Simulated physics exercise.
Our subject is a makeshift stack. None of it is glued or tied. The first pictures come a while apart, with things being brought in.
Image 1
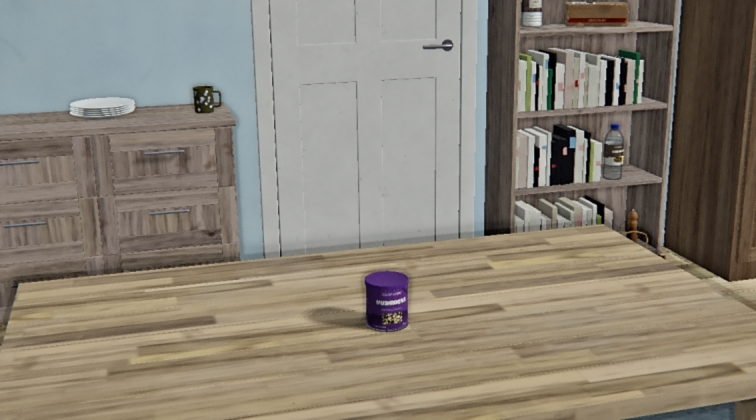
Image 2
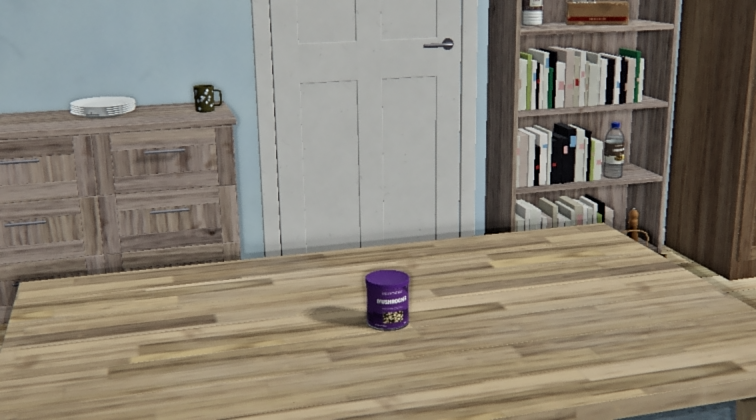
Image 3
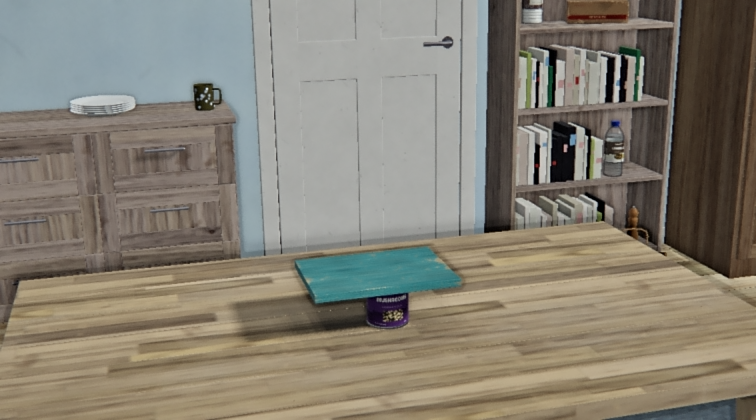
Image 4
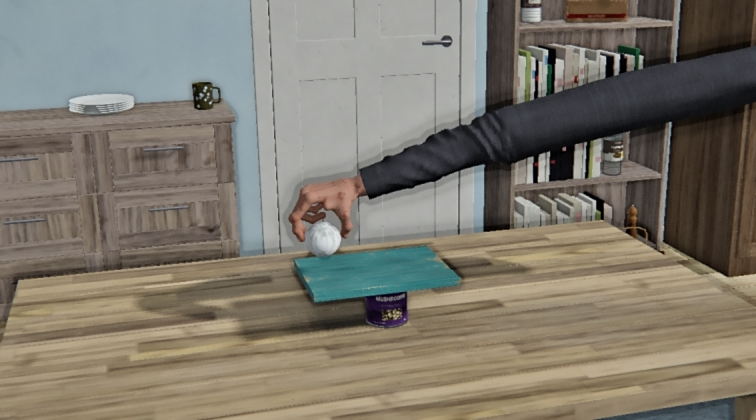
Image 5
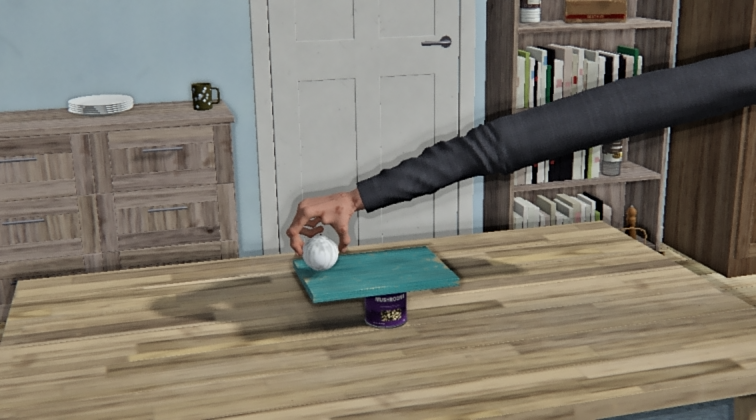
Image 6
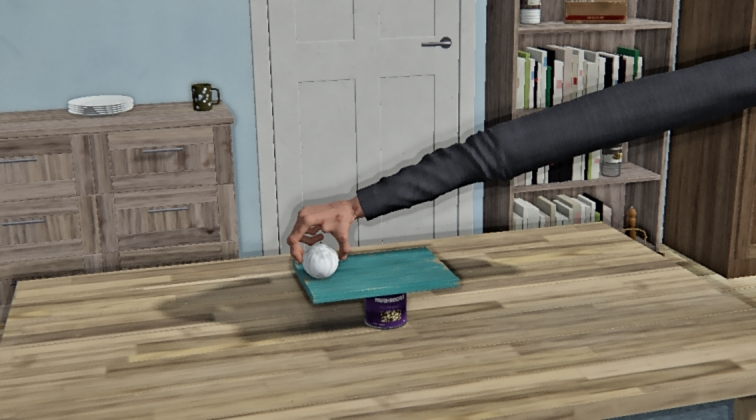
A hand reached in from the right and lowered a white onion onto the left end of a teal board, which had appeared on top of a purple tin on the wooden table, and kept holding it.
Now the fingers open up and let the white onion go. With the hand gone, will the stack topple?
Yes - something drops or tips.
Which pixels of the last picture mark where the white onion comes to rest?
The object ends up somewhere around (225, 329).
Then, 0.50 s after the last picture, white onion now fallen; turquoise board tipped 42° from how it was.
Then, 0.70 s after the last picture, turquoise board tipped 28° from how it was.
At rest, fallen, white onion and turquoise board; purple tin in place. Seen from the same camera at the end, white onion near (225, 329). The stack loses its balance.
